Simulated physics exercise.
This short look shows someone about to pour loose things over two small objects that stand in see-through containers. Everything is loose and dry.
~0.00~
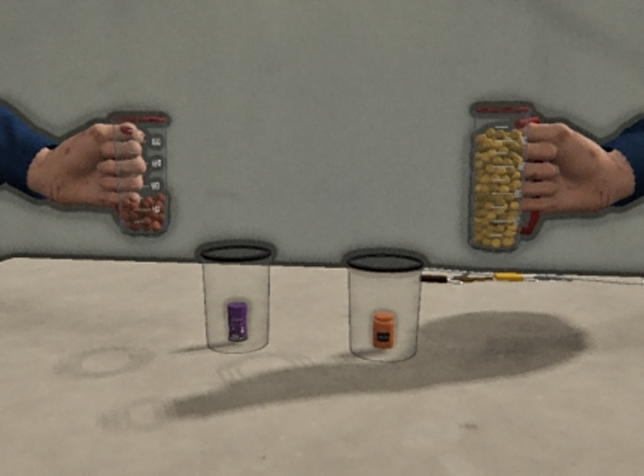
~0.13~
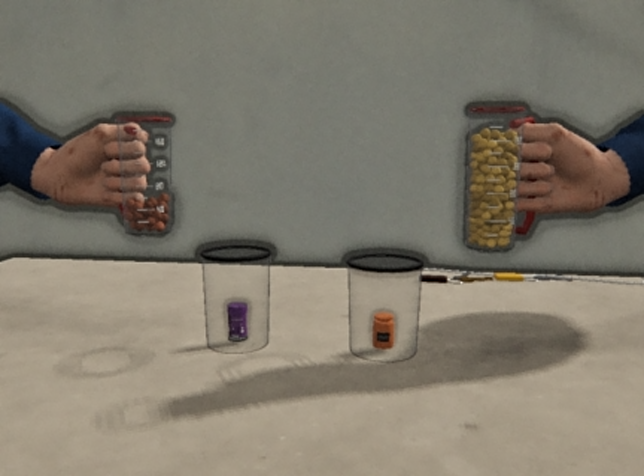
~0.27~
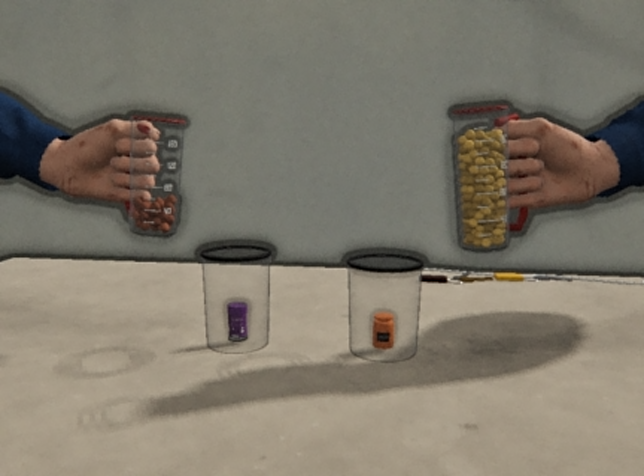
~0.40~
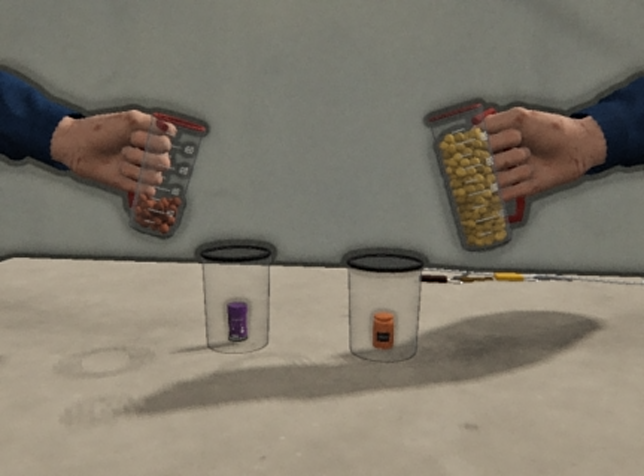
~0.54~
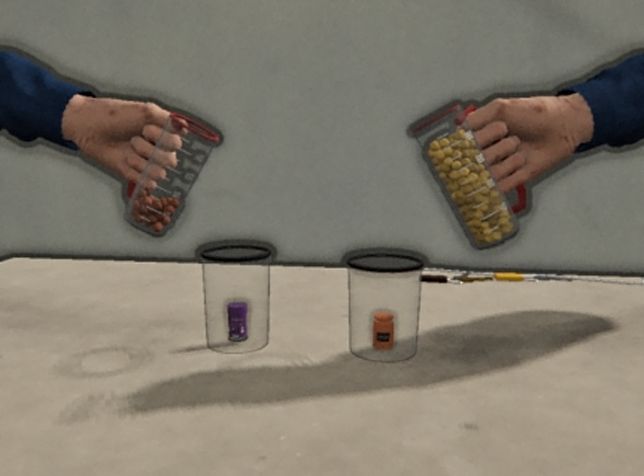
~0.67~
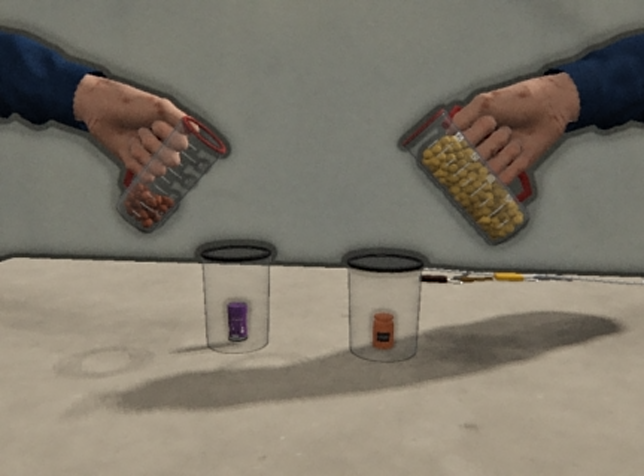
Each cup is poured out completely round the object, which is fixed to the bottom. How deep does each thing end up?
Left: Visible. Right: Submerged.
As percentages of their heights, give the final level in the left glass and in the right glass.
Left near 30, right 60.
By 1.01 s, left glass empty, all of its cupful still in the cup; right glass empty, all of its cupful still in the cup.
By 1.37 s, left glass empty, all of its cupful still in the cup; right glass nearly empty, nearly all of its cupful still in the cup.
By 1.80 s, left glass nearly empty, none of its cupful still in the cup; right glass half full, a small part of its cupful still in the cup.
When it is over (2.4 s), left glass a quarter full (surface near (237, 315)), nothing beside it; right glass two thirds full (surface near (384, 296)), a few pieces on the counter; the left thing is still showing; the right thing is covered.
